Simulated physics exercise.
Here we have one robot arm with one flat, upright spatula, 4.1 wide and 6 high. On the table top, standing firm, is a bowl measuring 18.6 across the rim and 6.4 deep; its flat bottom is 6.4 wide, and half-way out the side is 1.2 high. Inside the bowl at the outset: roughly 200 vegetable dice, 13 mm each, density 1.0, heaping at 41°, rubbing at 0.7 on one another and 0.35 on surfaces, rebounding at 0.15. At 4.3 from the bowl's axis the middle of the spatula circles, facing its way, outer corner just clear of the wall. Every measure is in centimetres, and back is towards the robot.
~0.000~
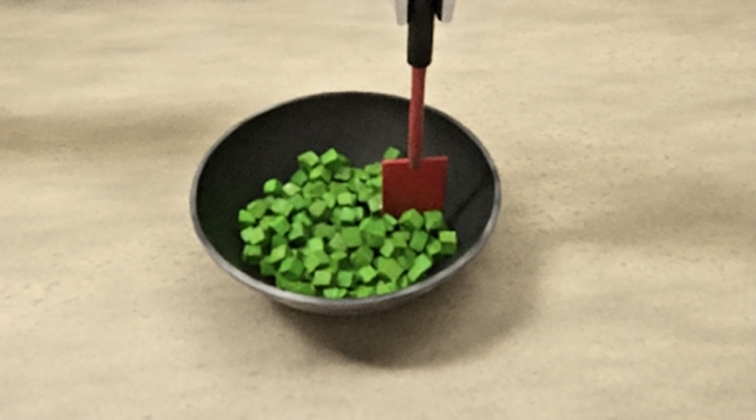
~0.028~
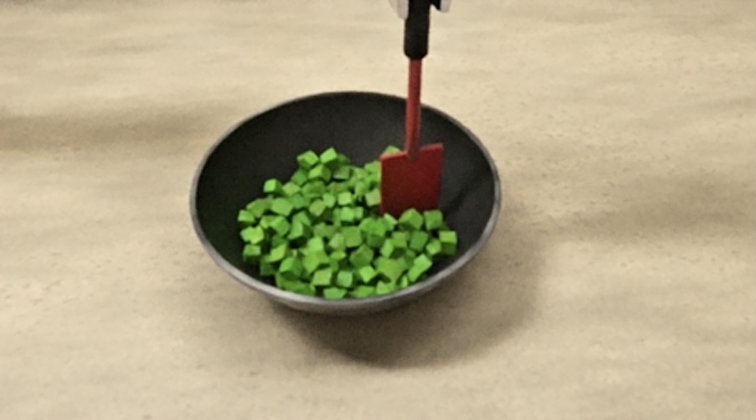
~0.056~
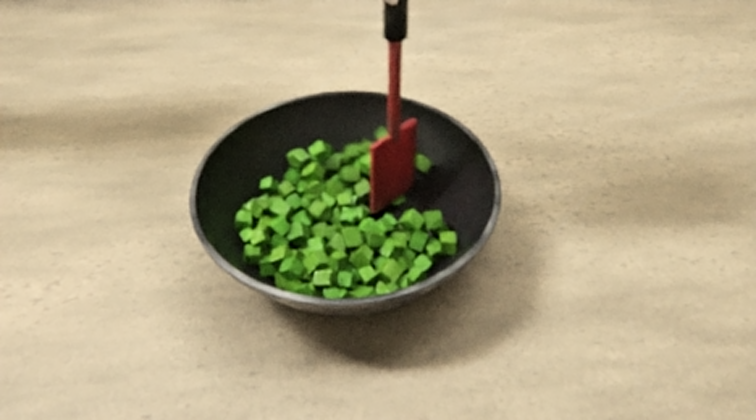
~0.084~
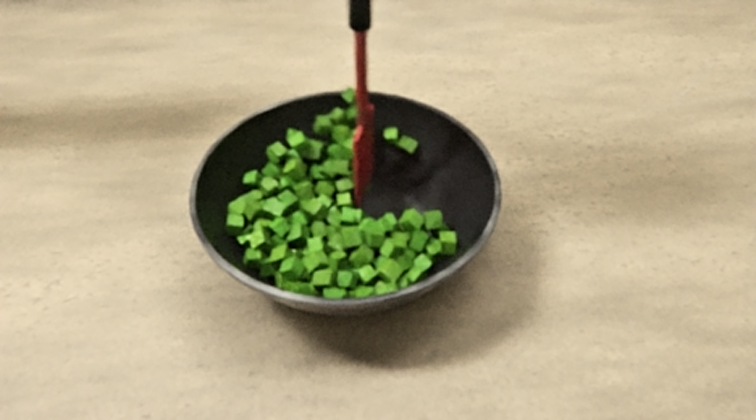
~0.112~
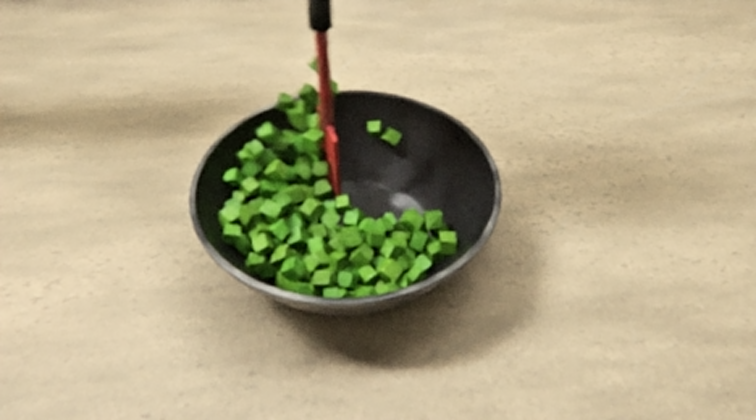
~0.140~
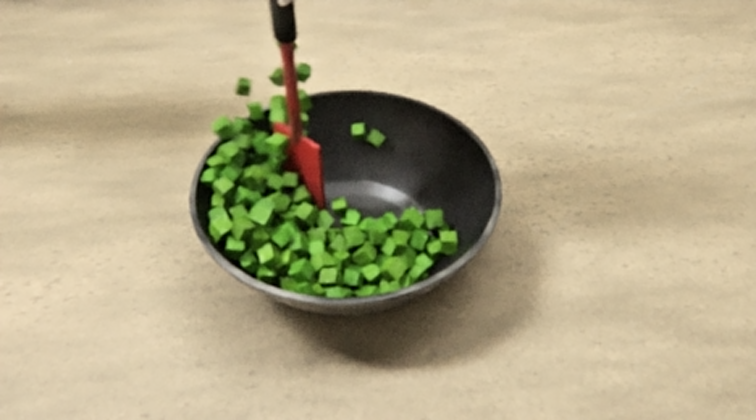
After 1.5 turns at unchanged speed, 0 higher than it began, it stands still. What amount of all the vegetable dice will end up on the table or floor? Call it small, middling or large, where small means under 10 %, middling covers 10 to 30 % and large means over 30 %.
I would call it large.
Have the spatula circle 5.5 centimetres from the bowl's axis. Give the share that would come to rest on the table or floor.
Close to 45 in a hundred then.
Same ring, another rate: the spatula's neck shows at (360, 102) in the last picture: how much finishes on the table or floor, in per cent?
Around 20 in a hundred.
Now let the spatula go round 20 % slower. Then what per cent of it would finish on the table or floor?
Then roughly 40 per cent.
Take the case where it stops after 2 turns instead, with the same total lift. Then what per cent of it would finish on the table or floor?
Then some 55 per cent.
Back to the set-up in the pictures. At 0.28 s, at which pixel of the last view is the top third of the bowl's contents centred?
The top third is centred near (424, 249) in the last picture.
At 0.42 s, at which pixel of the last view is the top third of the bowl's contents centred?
Roughly pixel (340, 116).
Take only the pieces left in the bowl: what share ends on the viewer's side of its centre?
Close to 55 in a hundred.
After 0.28 s, 287° round, highest piece 11 above the table; 146 in the bowl, 6 on the table or floor, 45 in flight or on the tool.
After 0.42 s, 81° round, highest piece 10 above the table; 108 in the bowl, 58 on the table or floor, 31 in flight or on the tool.
After 0.68 s, 180° round, highest piece 4 above the table; 107 on the table or floor, 90 in the bowl.
After 1.38 s, 180° round, highest piece 4 above the table; 107 on the table or floor, 90 in the bowl.
At rest, 107 on the table or floor, 90 in the bowl. That is 54 % on the table or floor.
